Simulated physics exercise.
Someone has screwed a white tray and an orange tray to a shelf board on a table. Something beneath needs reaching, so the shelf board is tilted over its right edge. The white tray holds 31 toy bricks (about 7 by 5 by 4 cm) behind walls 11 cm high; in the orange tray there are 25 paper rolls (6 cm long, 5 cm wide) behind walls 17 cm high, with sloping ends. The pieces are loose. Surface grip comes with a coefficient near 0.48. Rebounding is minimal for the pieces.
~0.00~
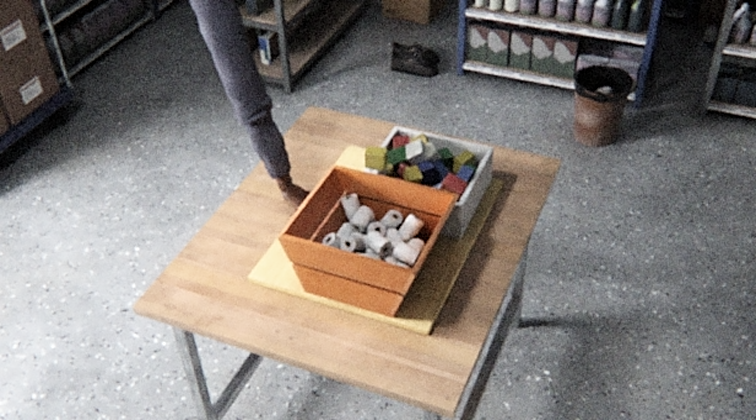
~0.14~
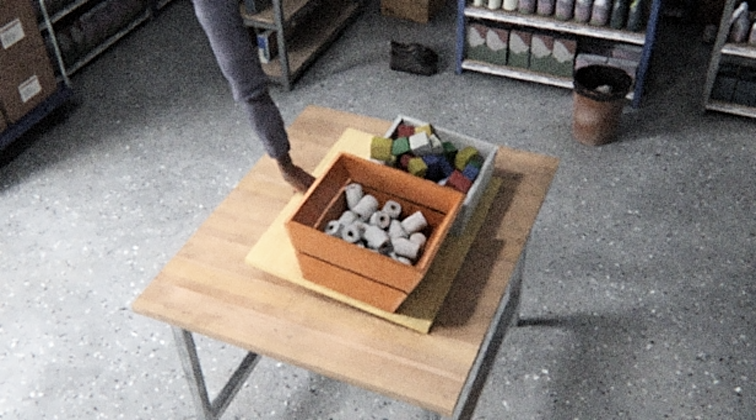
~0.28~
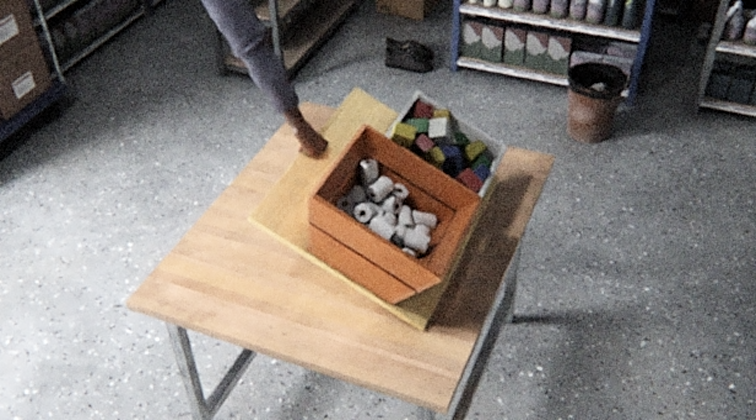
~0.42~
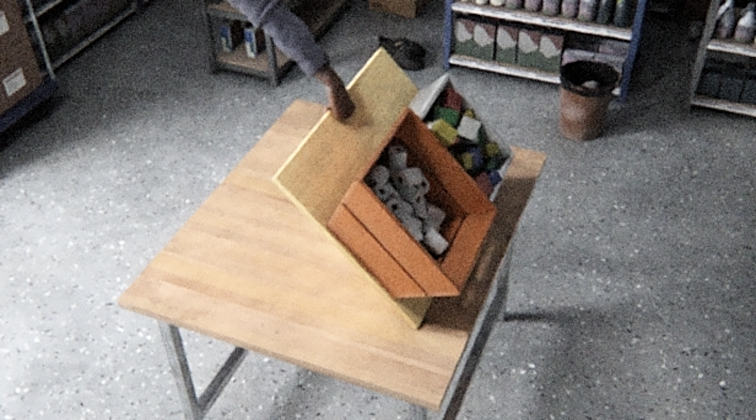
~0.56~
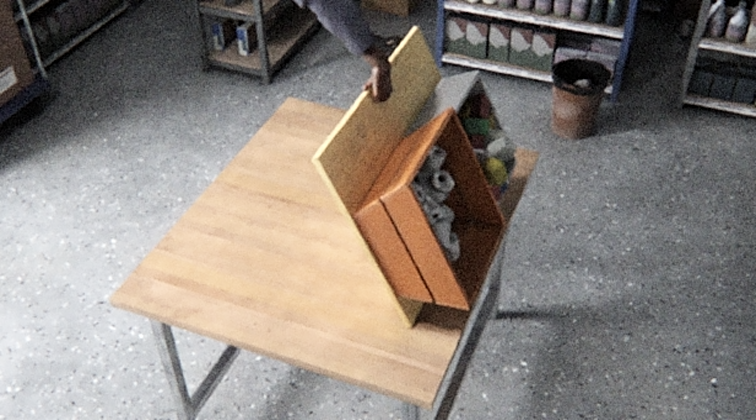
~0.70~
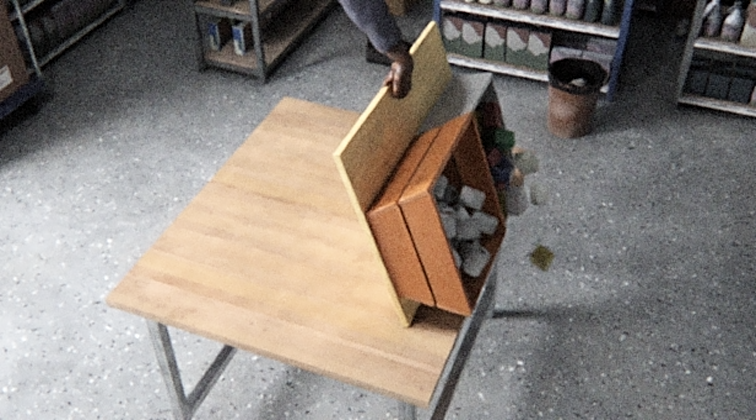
A hand lifted the left side of a yellow board on a table, tilting it steeply to the right with its orange and white trays attached, and a few colourful blocks tumbled from the white one.
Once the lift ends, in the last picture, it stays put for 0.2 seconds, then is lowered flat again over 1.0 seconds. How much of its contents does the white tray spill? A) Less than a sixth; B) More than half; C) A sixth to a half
Answer: C.
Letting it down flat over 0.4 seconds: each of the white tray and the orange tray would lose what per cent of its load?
In that case white tray 40 %, orange tray 40 %.
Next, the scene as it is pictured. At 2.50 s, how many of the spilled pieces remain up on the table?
About 0 of them.
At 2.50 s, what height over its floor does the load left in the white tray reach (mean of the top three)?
About 13 cm.
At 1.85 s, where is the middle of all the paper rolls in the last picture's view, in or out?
I'd put it close to (385, 255).
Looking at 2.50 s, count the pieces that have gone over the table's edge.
About 16.
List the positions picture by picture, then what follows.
In the first frame (places track the rim corner closest to us here, unless another is named; the camera pans a little), white tray (by its farthest rim corner) (399, 128); orange tray (412, 271); tipped 0°; all still inside.
The second frame shows white tray (404, 116); orange tray (420, 271); tipped 7°.
The third frame shows orange tray (440, 276); tipped 25°.
The fourth frame shows orange tray (459, 290); tipped 46°.
The fifth frame shows orange tray (470, 305); tipped 64°.
The sixth frame shows orange tray (472, 312); tipped 71°; 5 out, the lowest brick at (542, 258).
After 0.99 s, tilt 69°; the white tray is down by 10 of 31 and the orange tray is down by 7 of 25.
After 1.35 s, tilt 41°; the white tray is down by 10 of 31 and the orange tray is down by 7 of 25.
After 1.85 s, tilt 1°; the white tray is down by 10 of 31 and the orange tray is down by 7 of 25.
When it is over (at 2.50 s), the white tray is down by 10 of 31 and the orange tray is down by 7 of 25. Asked share, 10 of 31, 32 per cent.
